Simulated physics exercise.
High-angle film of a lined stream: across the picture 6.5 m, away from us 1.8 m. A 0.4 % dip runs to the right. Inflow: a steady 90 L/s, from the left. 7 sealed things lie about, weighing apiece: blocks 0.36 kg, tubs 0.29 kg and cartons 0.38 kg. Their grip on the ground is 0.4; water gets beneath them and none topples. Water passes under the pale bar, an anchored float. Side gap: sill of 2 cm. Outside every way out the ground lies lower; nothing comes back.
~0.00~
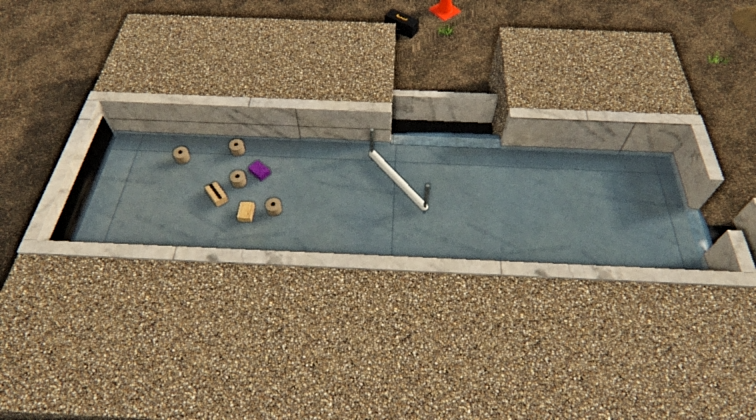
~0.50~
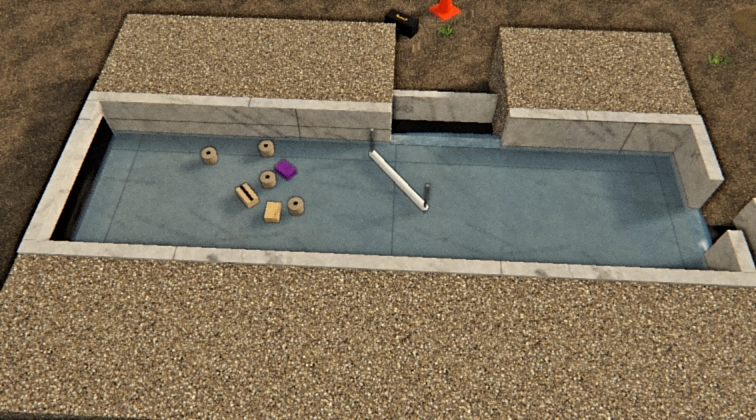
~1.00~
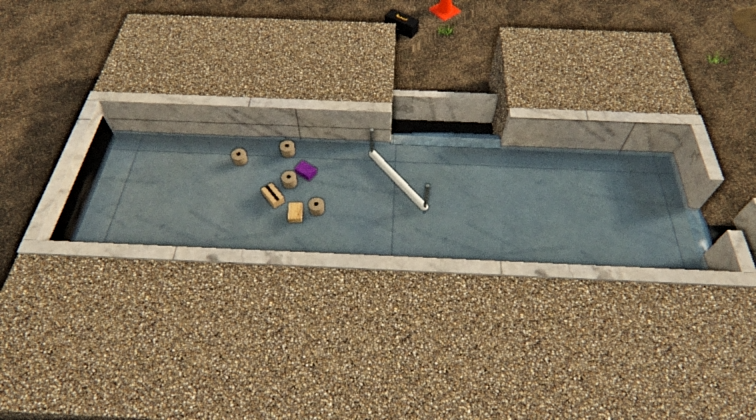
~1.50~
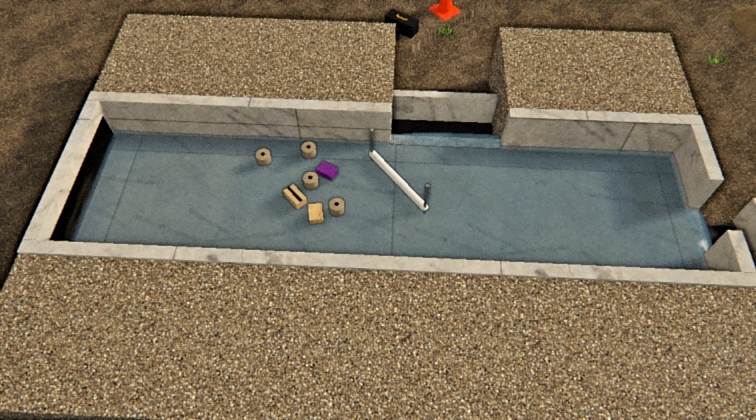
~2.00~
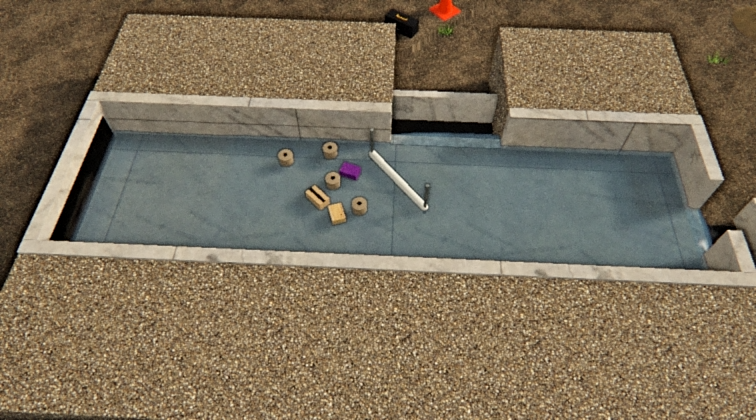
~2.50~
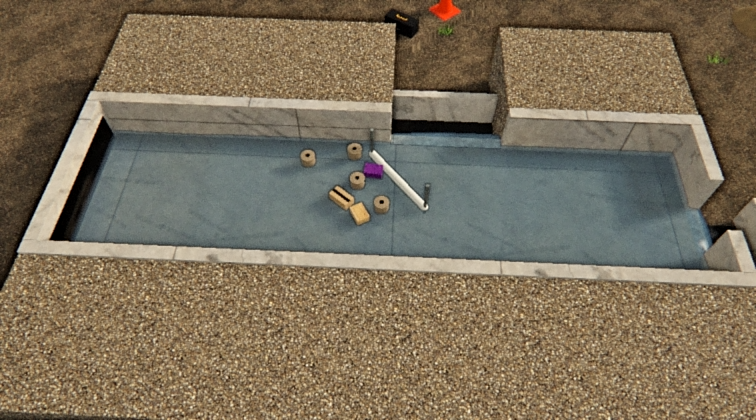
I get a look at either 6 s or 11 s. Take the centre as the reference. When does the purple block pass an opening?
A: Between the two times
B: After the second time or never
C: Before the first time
The answer is B.
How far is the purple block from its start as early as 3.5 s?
Shift: About 140 cm.
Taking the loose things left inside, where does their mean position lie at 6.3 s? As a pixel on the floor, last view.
I'd put it close to (418, 211) in the last view.
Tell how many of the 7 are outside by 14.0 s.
I make it 0.
After 3.5 s the purple block is near (380, 175), 1.3 m from its start, afloat; 0 of 7 are out; 7 afloat.
After 6.3 s the purple block is near (399, 194), 1.6 m from its start, afloat; 0 of 7 are out; 7 afloat.
After 10.0 s the purple block is near (419, 214), 1.8 m from its start, afloat; 0 of 7 are out; 7 afloat.
After 14.0 s the purple block is near (505, 213), 2.7 m from its start, afloat; 0 of 7 are out; 7 afloat.
